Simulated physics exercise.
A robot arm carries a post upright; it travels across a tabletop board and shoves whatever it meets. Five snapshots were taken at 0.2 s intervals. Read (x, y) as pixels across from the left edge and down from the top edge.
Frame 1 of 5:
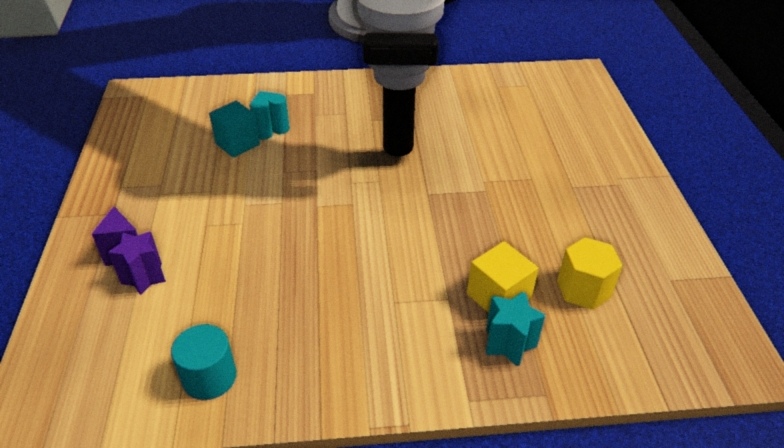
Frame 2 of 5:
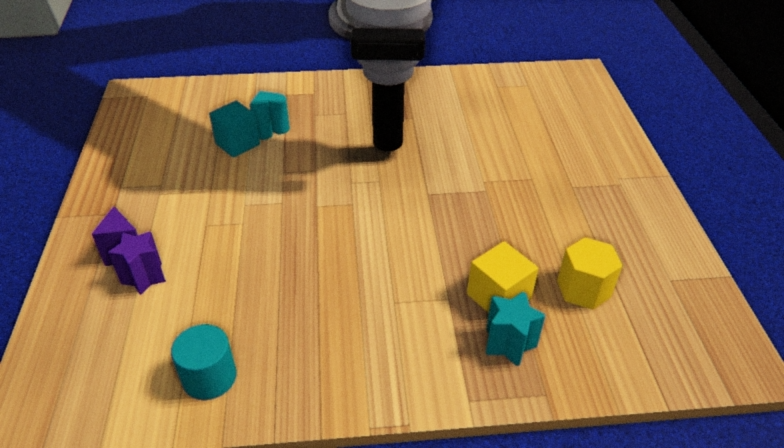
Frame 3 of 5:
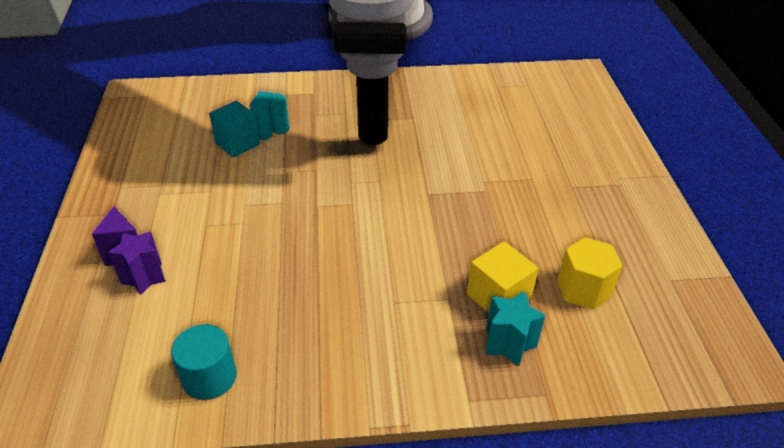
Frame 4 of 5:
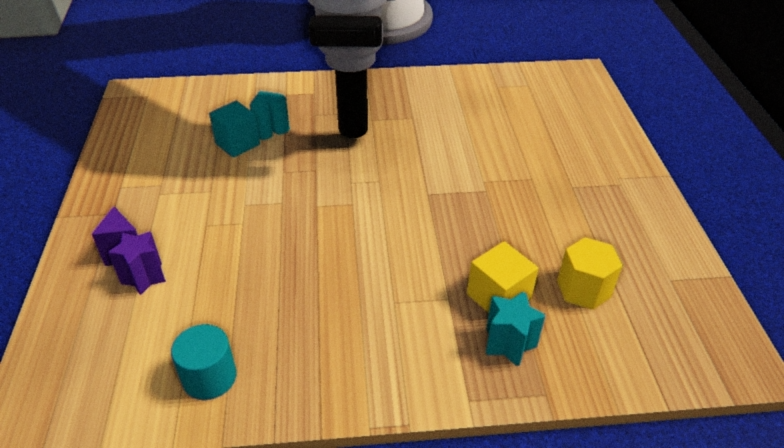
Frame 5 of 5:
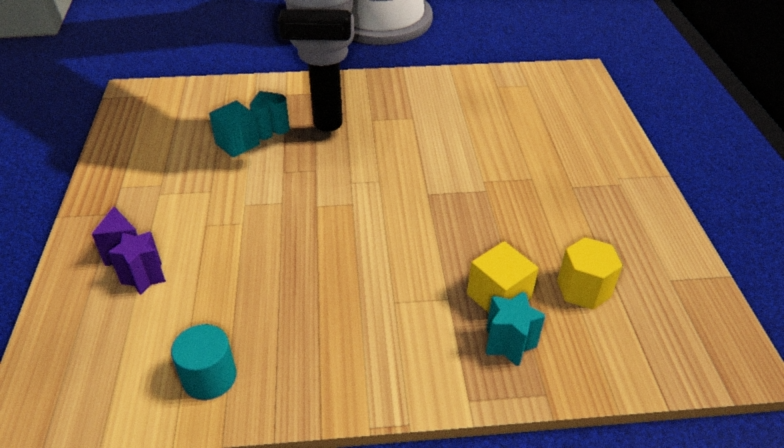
A black post on a robot arm slid a short way left and slightly back across the wooden board, nearing two turquoise blocks, while they and the purple, yellow and other turquoise pieces stayed put.
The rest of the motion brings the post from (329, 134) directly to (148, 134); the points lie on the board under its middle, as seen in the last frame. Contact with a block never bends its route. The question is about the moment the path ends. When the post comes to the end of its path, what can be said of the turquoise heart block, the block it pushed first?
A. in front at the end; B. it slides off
B - it slides off.
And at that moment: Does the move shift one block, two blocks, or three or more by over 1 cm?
My guess is two.
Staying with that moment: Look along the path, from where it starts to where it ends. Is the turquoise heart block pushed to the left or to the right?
It goes toward the right-hand side.
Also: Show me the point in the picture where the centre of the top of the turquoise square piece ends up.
At the end it should sit near (200, 121).
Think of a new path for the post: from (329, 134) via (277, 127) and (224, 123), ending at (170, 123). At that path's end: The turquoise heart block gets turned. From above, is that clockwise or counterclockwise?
Viewed from overhead, the turquoise heart block winds up turned anticlockwise.
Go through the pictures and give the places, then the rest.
The first frame shows tip of the post at (398, 149), middles of tops, turquoise square piece at (232, 112), turquoise heart block at (266, 99).
The second frame shows post at (388, 144), nothing pushed.
The third frame shows post at (373, 138), nothing pushed.
The fourth frame shows post at (353, 131), nothing pushed.
The fifth frame shows post at (328, 124), turquoise square piece at (232, 112), turquoise heart block at (266, 99).
On the path given first. One third of the way, post at (267, 124); turquoise square piece at (226, 114), turned 15° anticlockwise; turquoise heart block at (244, 94), turned 25° anticlockwise.
Two thirds of the way, post at (205, 124); turquoise square piece at (200, 121), turned 45° anticlockwise; turquoise heart block at (217, 87), turned 35° clockwise.
At the end, post at (146, 124); turquoise square piece at (200, 121), turned 45° anticlockwise; turquoise heart block at (217, 87), turned 35° clockwise.
